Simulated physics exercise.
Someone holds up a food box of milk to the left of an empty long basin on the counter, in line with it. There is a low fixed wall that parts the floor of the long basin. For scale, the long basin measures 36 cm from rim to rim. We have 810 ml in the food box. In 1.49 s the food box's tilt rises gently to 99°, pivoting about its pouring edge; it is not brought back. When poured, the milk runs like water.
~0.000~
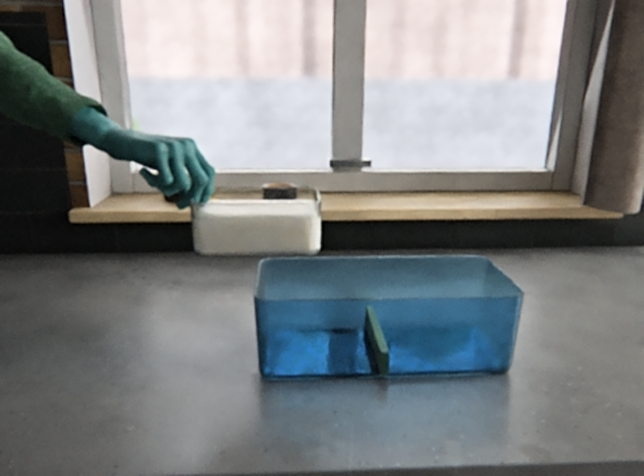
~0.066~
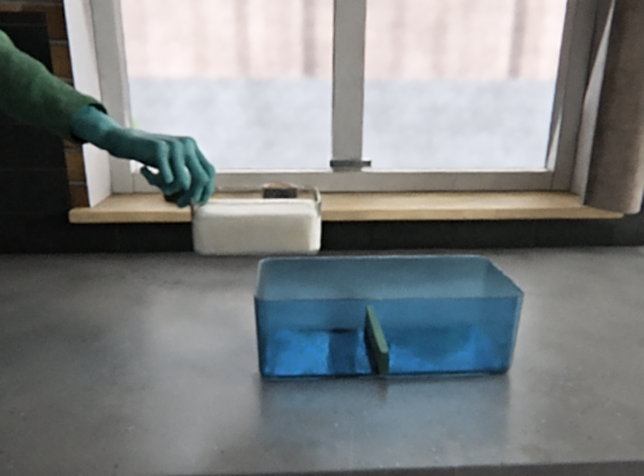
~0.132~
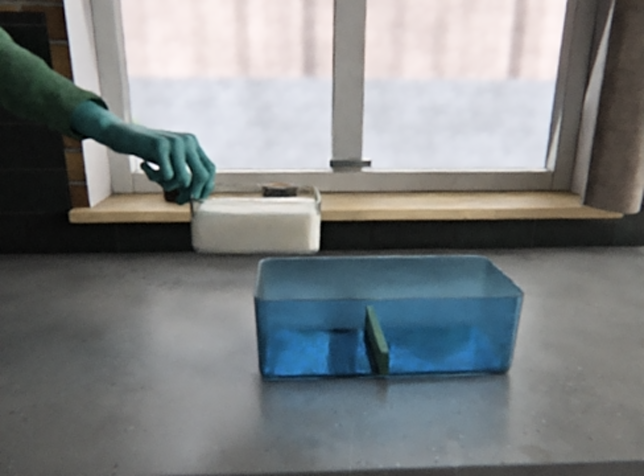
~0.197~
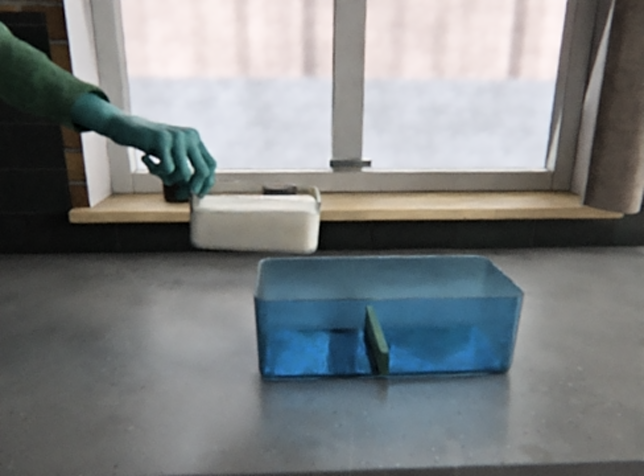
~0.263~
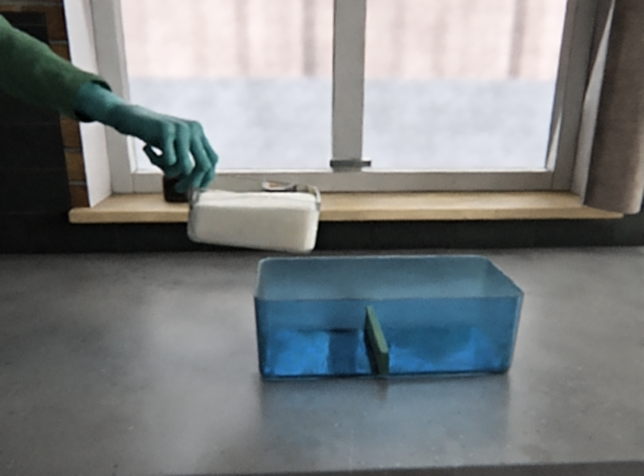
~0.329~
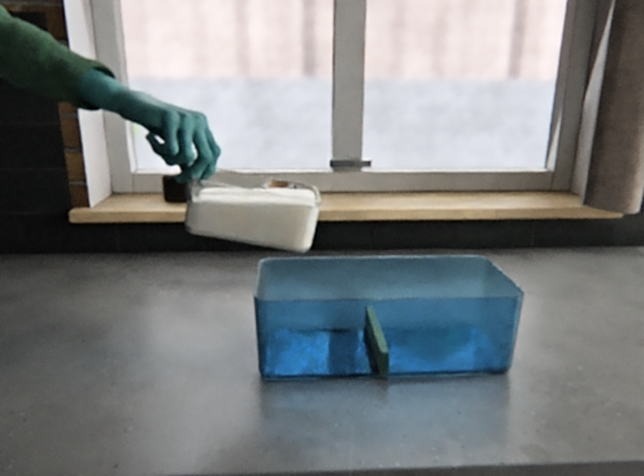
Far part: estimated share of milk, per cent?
69 per cent.
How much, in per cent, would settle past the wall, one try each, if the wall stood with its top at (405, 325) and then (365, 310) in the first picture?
Respectively 30 and 85 %.
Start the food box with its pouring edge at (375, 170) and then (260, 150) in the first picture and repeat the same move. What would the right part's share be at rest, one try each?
95 and 20 %.
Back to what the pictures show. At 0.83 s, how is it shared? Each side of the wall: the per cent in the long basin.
Left roughly 9 per cent, right roughly 6.
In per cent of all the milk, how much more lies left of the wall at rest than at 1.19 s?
I'd put it near 16 percent.
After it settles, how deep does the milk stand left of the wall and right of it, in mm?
Left roughly 10 mm; right roughly 20 mm.
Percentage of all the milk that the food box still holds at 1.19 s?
Remaining share: Approx. 12 %.
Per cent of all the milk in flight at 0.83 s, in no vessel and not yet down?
Roughly 34 percent.
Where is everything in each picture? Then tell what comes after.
It leans 0°; its right rim is at (319, 196); the milk meets the walls at (199, 208) and (317, 207); the long basin's rim runs from (257, 279) to (504, 275); the wall's top is at (376, 327), in the first frame.
It leans 0°; its right rim is at (319, 196); the milk meets the walls at (199, 208) and (317, 207), in the second frame.
It leans 2°; its right rim is at (318, 196); the milk meets the walls at (198, 207) and (317, 205), in the third frame.
It leans 4°; its right rim is at (318, 196); the milk meets the walls at (199, 203) and (316, 203), in the fourth frame.
It leans 7°; its right rim is at (318, 196); the milk meets the walls at (196, 199) and (316, 200), in the fifth frame.
It leans 11°; its right rim is at (318, 196); the milk meets the walls at (195, 195) and (316, 197), in the sixth frame.
Then, 0.83 s in, the tilt is 58° and 51 per cent is still to pour, 9 is left of the wall and 6 right of it.
Then, 1.19 s in, the tilt is 90° and 12 per cent is still to pour, 14 is left of the wall and 64 right of it.
Then, 1.58 s in, the tilt is 99° and 1 per cent is still to pour, 27 is left of the wall and 69 right of it.
Then, 1.99 s in, the tilt is 99° and 0 per cent is still to pour, 30 is left of the wall and 69 right of it.
Finally, 30 per cent lies left of the wall, 69 right of it and 1 outside.
